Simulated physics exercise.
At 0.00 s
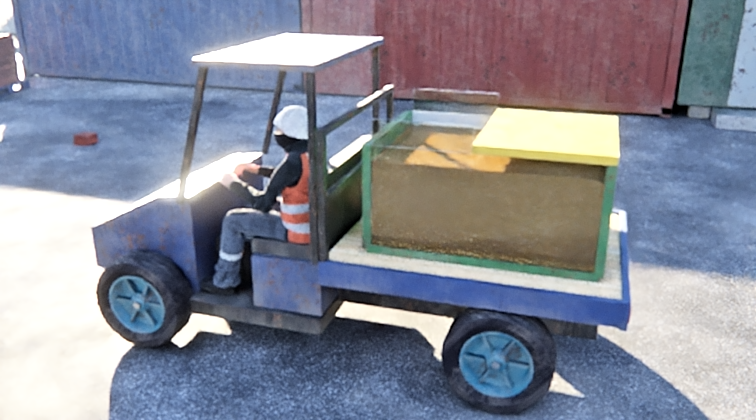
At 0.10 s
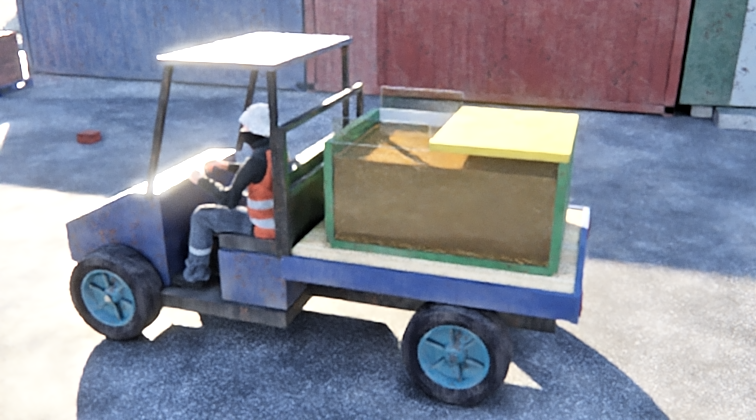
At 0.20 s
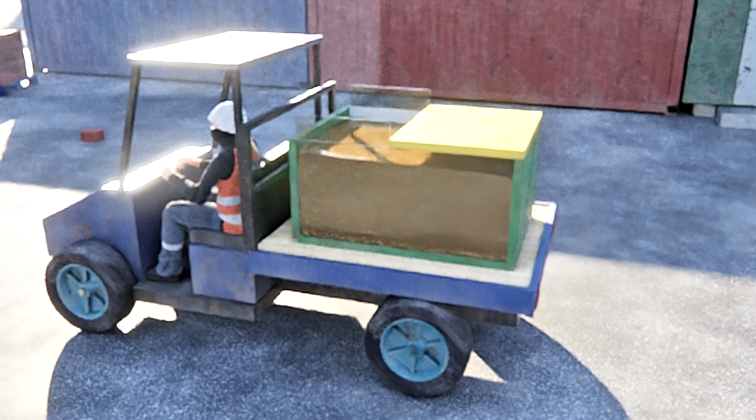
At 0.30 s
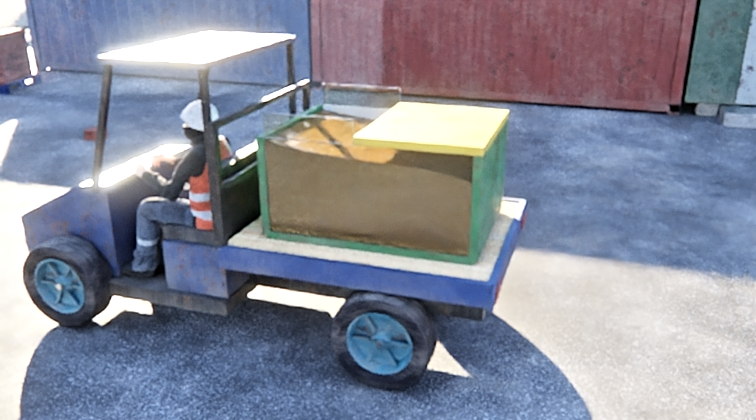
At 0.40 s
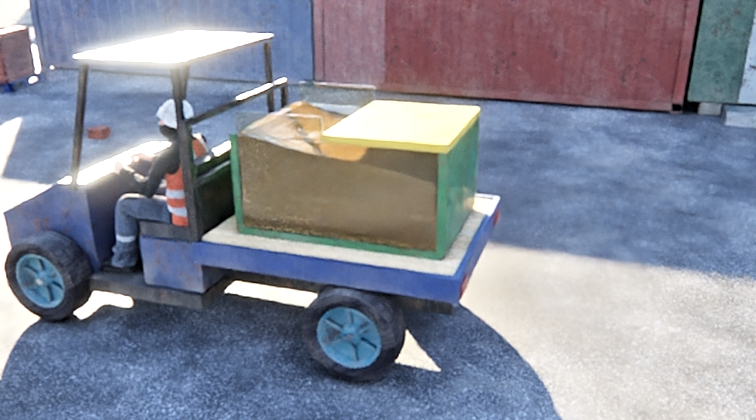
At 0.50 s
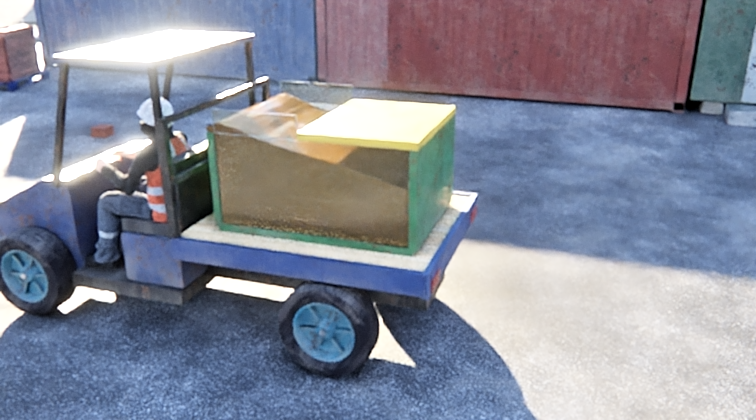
In a sunlit yard, a driver in a hard hat steers a blue buggy left as brown water surges up the open front of its tank.
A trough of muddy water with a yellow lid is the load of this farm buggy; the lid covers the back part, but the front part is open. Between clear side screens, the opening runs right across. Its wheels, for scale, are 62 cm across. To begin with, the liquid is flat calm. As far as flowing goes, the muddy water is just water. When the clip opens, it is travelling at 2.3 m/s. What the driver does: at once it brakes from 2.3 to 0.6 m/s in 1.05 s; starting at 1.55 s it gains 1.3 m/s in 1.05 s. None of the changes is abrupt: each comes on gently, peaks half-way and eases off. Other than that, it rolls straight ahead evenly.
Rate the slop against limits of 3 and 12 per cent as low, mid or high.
Mid.
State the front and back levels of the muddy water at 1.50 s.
Approx. 36 cm front, approx. 58 cm back.
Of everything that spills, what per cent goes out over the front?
Fraction of spill: Roughly 100%.
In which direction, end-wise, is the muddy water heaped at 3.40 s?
Towards the fore end.
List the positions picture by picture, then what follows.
The first picture shows it reaches (389, 165) at the front; it reaches (580, 182) at the back; the front is on the left; the opening runs from (473, 146) to (372, 138); a wheel hub at (495, 369).
The second picture shows it reaches (350, 161) at the front; it reaches (533, 178) at the back.
The third picture shows it reaches (314, 156) at the front; it reaches (490, 177) at the back.
The fourth picture shows it reaches (281, 148) at the front; it reaches (451, 178) at the back.
The fifth picture shows it reaches (253, 139) at the front; it reaches (417, 180) at the back.
The sixth picture shows it reaches (229, 129) at the front; it reaches (389, 185) at the back; a wheel hub at (321, 336).
After 1.50 s the surface stands 57 cm at the back and 36 cm at the front; 7 per cent has gone, over the front.
After 2.45 s the surface stands 54 cm at the back and 35 cm at the front; 7 per cent has gone, over the front.
After 3.40 s the surface stands 40 cm at the back and 50 cm at the front; 7 per cent has gone, over the front.
After 5.49 s 7 per cent has gone, over the front, 39 of 574 litres.
